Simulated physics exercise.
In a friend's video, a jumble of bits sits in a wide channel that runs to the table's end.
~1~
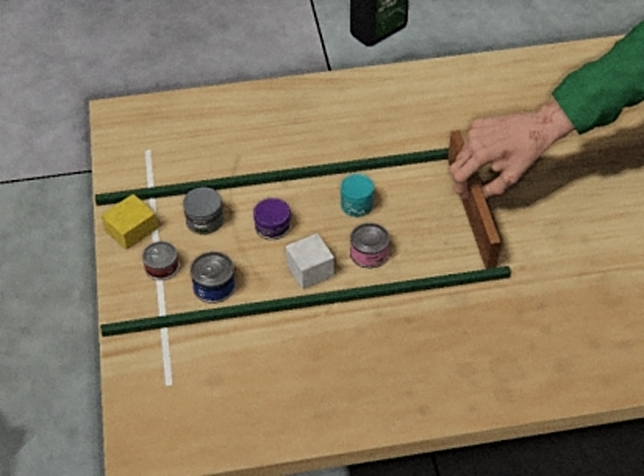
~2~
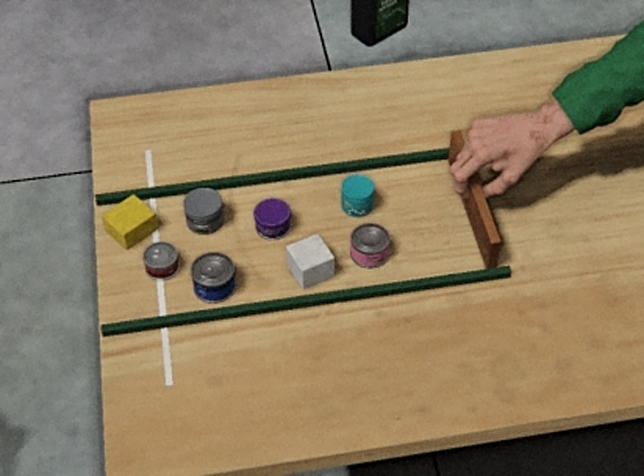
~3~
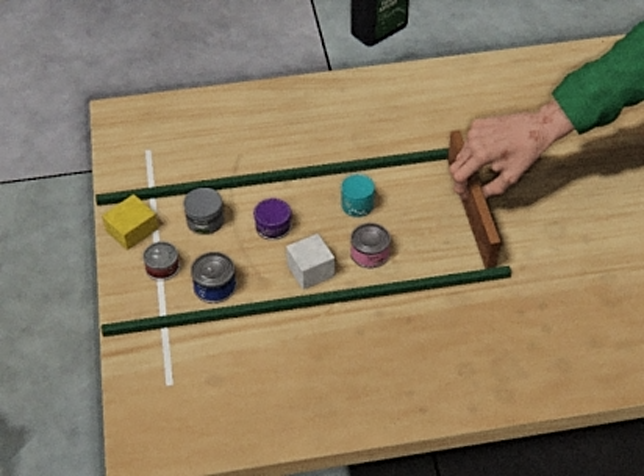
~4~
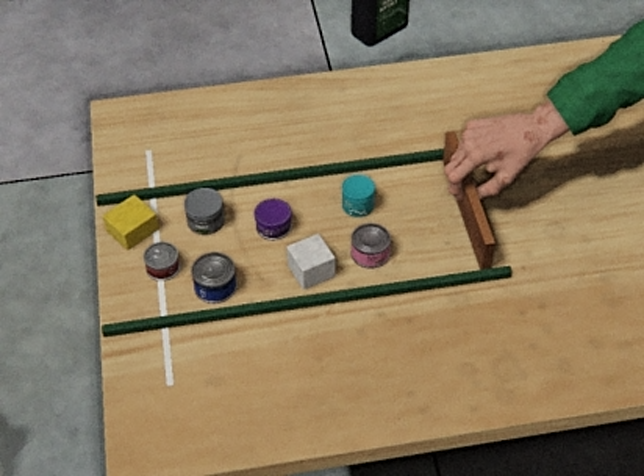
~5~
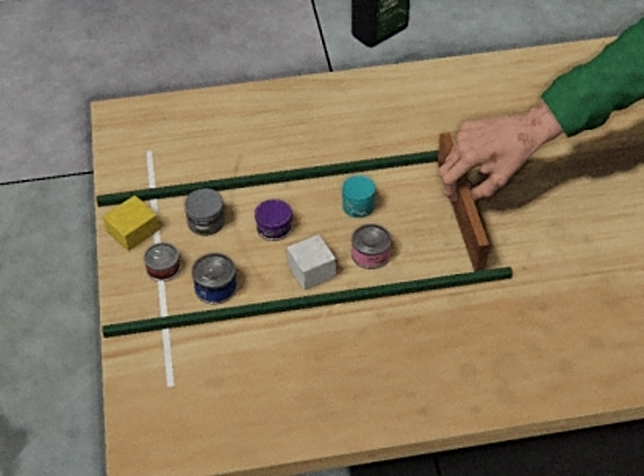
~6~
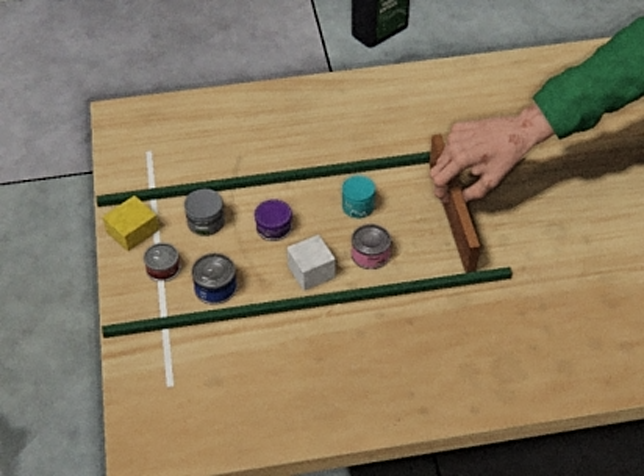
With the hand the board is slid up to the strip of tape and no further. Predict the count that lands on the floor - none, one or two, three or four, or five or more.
Fallen: A lone one or a pair.
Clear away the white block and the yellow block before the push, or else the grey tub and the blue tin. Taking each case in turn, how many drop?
The number is 0 for the first case and 0 for the second.
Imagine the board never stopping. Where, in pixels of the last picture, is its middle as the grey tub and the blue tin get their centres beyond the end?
Its middle is about (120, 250) and about (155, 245).
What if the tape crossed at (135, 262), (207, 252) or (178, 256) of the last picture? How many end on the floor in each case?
Those tries give 4, 0 and 0.
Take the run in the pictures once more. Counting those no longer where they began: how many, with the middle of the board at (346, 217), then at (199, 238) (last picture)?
Tally at point one: 3; at point two: 8.
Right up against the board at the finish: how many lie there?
The number is 3.
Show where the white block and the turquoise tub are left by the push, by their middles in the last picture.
The white block at (143, 301), the turquoise tub at (139, 231).
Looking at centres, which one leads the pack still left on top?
Blue tin.
Early on, none off yet; yellow block at rest near (131, 223); red tin at rest near (162, 262); grey tub at rest near (205, 213).
A while later, none off yet; yellow block at rest near (129, 224); red tin travelled a little near (143, 265); grey tub travelled about its own width near (162, 203).
Finally, the number that fall off is one or two; lost, red tin and yellow block.
